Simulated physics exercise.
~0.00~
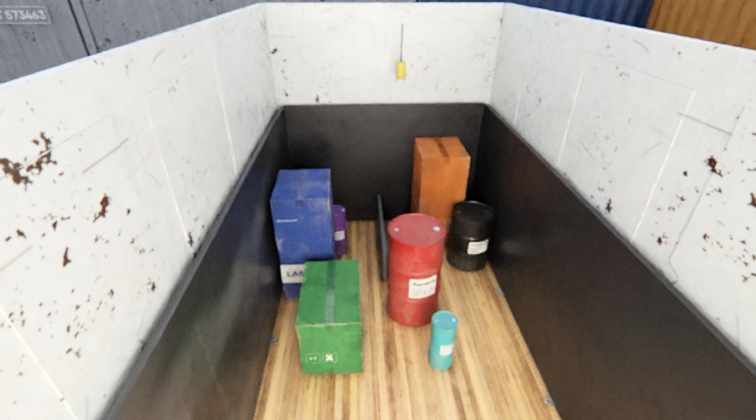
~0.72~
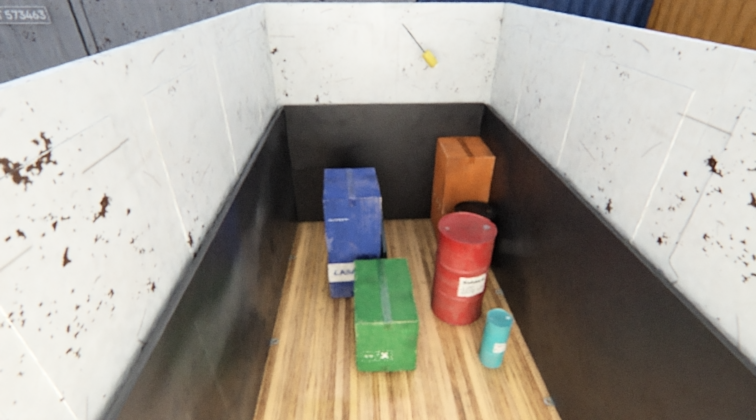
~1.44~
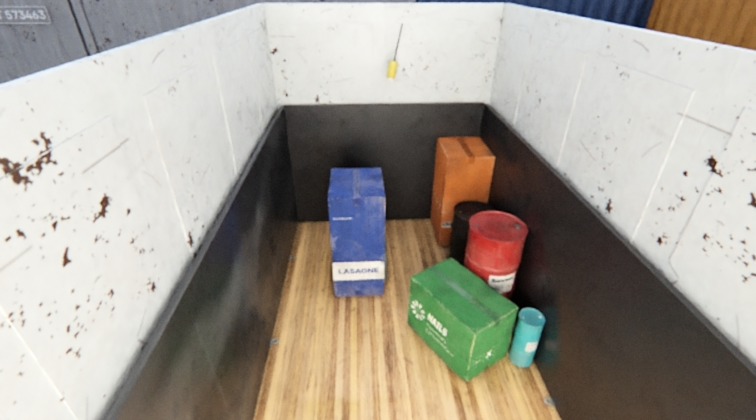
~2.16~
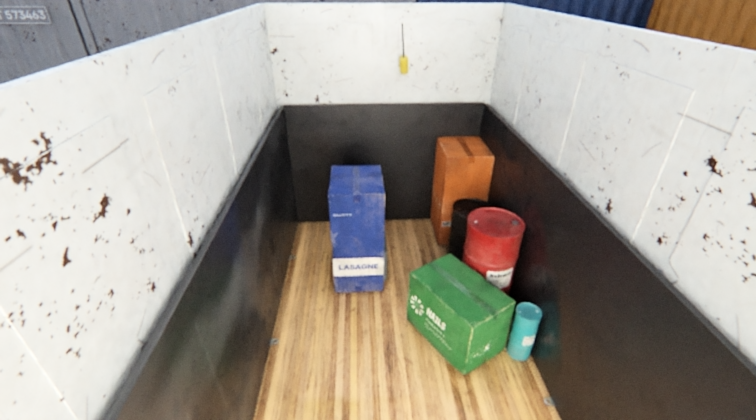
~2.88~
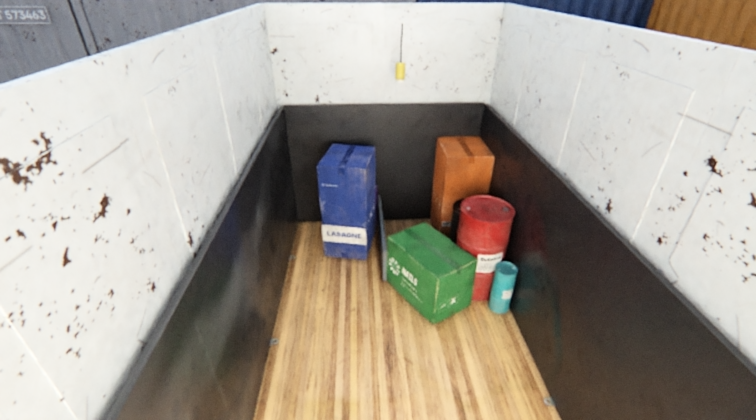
Boxes, drums and a small turquoise canister slide to the right across the wooden floor of a van's load bay, the green box turning as it goes, then shift forward towards the front wall, ending upright with the red drum, green box and turquoise canister clustered at right.
